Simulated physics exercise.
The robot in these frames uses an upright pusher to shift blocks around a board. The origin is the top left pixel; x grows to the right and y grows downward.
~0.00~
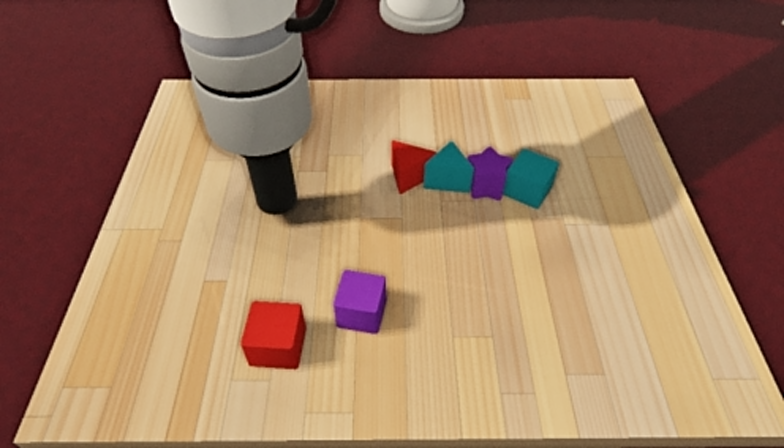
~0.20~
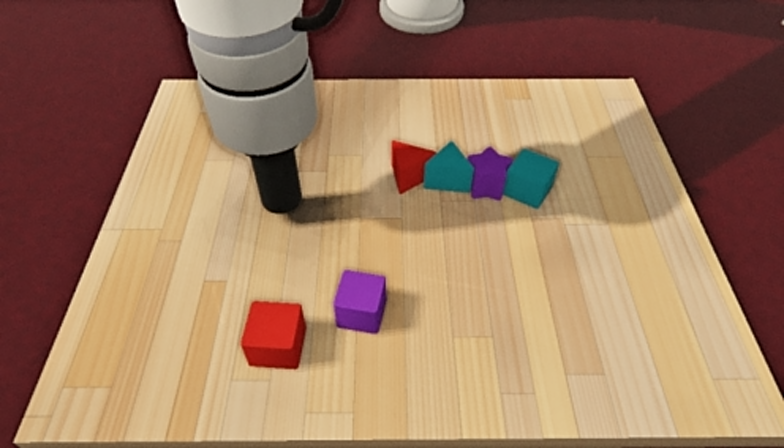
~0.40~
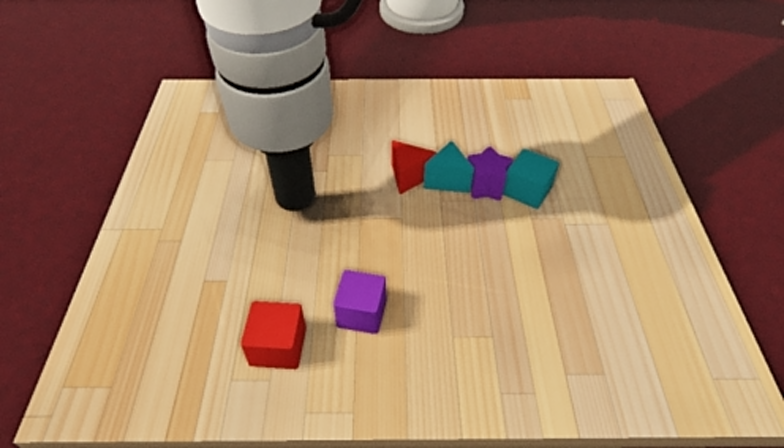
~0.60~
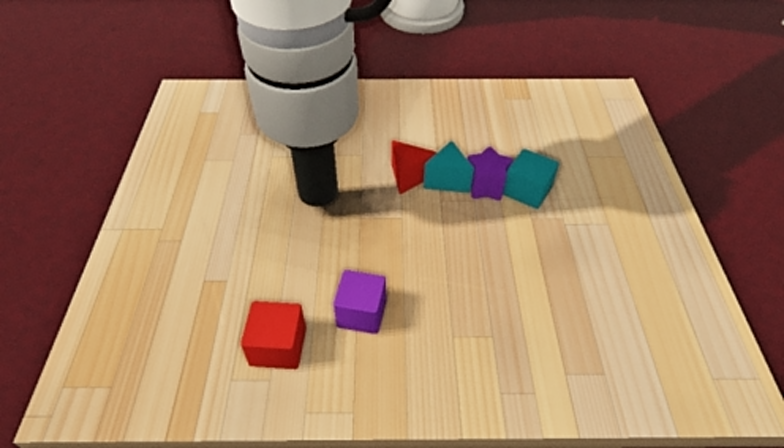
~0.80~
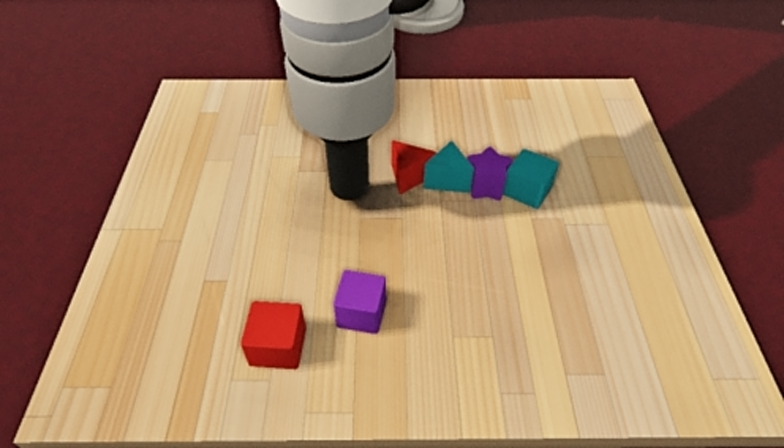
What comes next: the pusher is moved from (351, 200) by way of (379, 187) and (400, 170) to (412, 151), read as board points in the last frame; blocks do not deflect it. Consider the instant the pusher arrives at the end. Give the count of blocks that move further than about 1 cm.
A single block is moved.
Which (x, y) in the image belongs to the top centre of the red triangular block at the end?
Its top middle: (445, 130).
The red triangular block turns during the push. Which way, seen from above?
Its spin: Clockwise.
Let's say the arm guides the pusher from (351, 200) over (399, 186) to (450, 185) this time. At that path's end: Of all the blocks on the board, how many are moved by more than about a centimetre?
That push would leave three or more blocks displaced by more than about 1 cm.
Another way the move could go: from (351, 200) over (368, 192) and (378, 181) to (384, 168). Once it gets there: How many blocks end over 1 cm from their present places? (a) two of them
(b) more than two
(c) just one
The answer is c.
The first path, step by step. Halfway along, pusher at (391, 167); red triangular block at (422, 145).
At the end, pusher at (412, 138); red triangular block at (445, 130), turned 25° clockwise; turquoise triangular block unmoved.
